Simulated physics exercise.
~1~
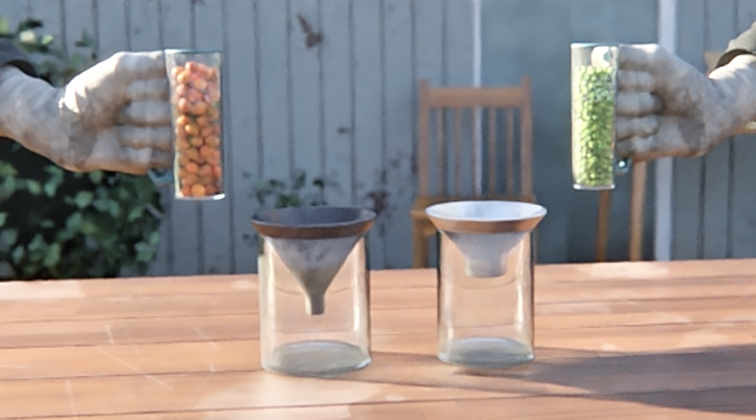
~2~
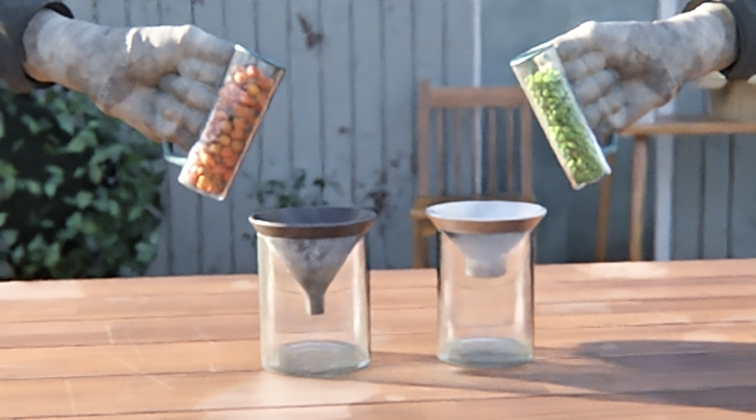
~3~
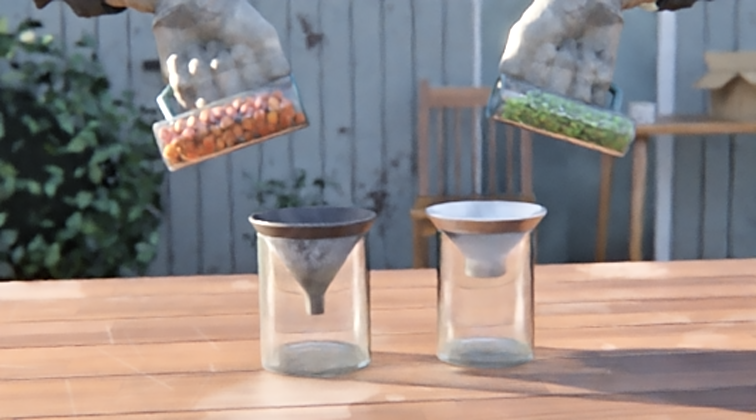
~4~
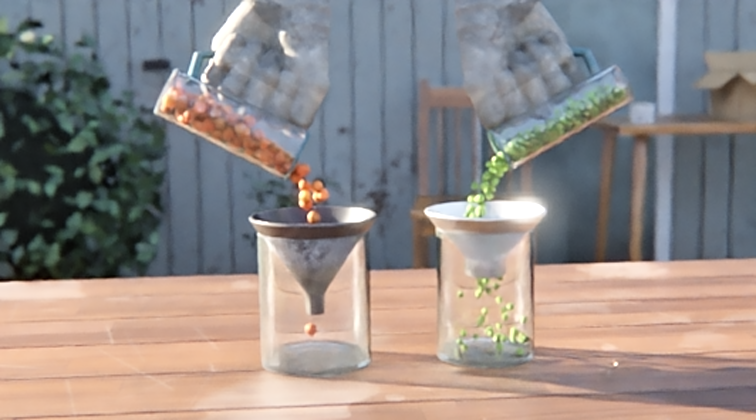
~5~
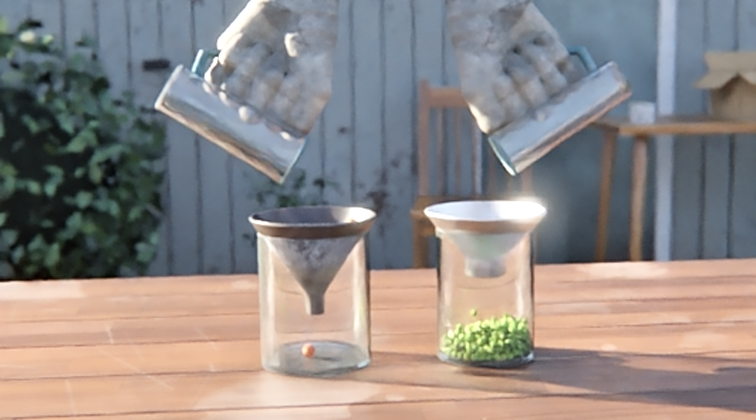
We see two gloved hands tip glass cups of orange and green pieces over funnels set in clear jars on a wooden table, emptying both; the left funnel holds back nearly all the orange pieces, while the green ones all settle in the right jar.
